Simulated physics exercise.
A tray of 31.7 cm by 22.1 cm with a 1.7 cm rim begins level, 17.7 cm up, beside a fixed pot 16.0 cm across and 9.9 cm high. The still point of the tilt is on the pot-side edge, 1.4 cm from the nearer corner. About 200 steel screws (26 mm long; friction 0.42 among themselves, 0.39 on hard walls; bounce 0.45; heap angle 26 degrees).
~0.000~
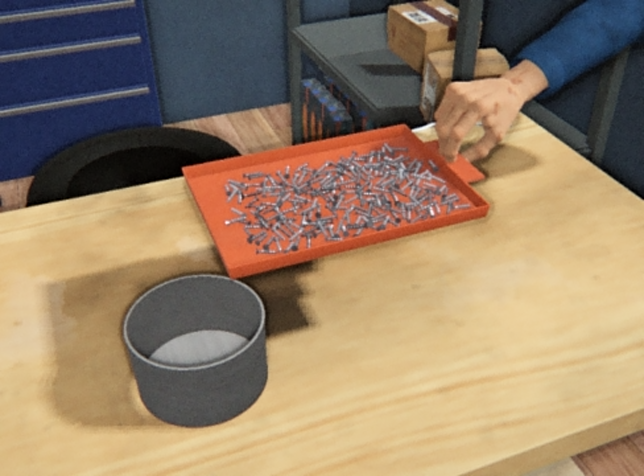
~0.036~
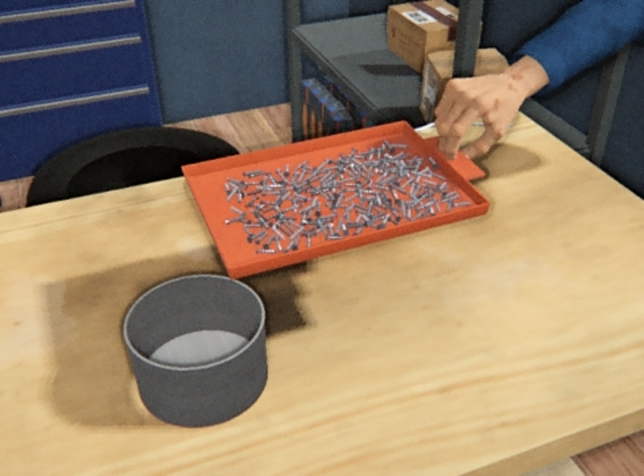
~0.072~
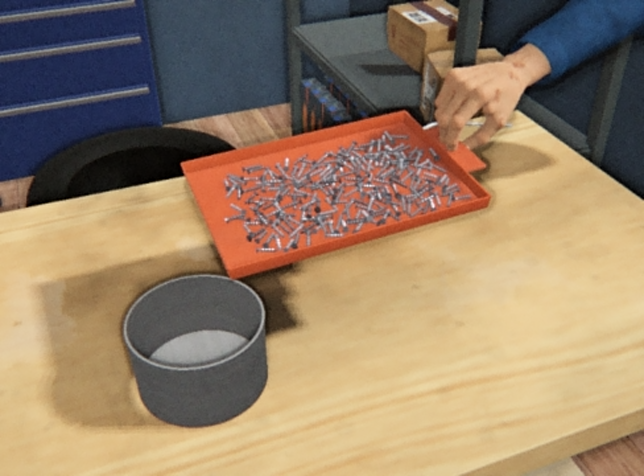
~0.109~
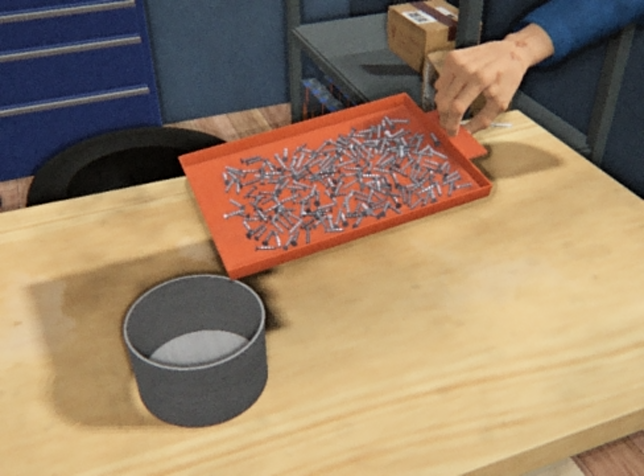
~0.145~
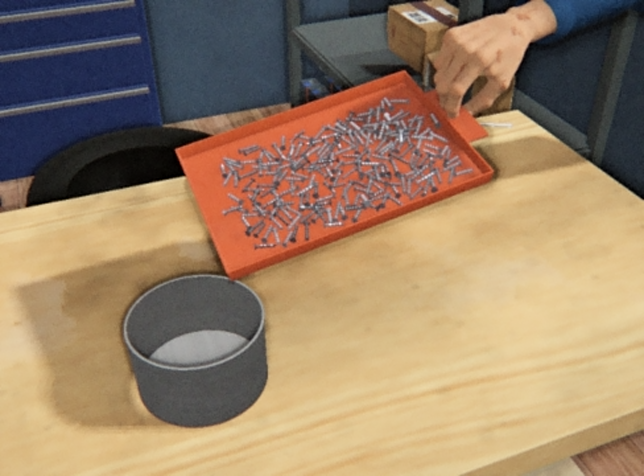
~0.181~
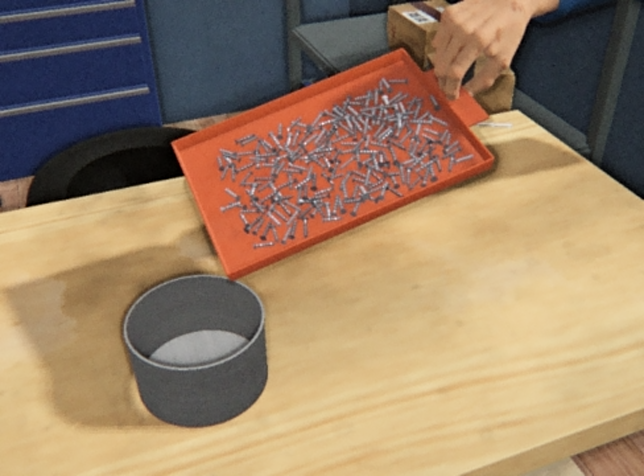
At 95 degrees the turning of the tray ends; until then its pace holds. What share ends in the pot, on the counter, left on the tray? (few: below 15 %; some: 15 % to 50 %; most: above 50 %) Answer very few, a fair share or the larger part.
In the pot: A fair share; on the counter: The larger part; left on the tray: Very few.
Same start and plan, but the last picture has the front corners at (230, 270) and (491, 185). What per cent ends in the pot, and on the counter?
Pot 25, counter 75.
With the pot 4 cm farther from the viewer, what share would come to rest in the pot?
Then about 0 per cent.
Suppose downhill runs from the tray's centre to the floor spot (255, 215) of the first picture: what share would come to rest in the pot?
About 55 per cent.
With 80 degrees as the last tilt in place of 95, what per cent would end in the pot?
It would be near 30 per cent.
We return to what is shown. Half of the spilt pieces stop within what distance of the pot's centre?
About 18 cm.
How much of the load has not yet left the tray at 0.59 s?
About 85 per cent.
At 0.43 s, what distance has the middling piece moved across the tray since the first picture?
Some 4 cm.
After 0.43 s, tilt 58 degrees; the tray holds 100 %, the pot 0 %.
After 0.59 s, tilt 83 degrees; the tray holds 85 %, the pot 0 %.
After 0.88 s, tilt 95 degrees; the tray holds 0 %, the pot 30 %.
In the end, at 2.1 s, pot 35 %, counter 65 %, tray 0 %.
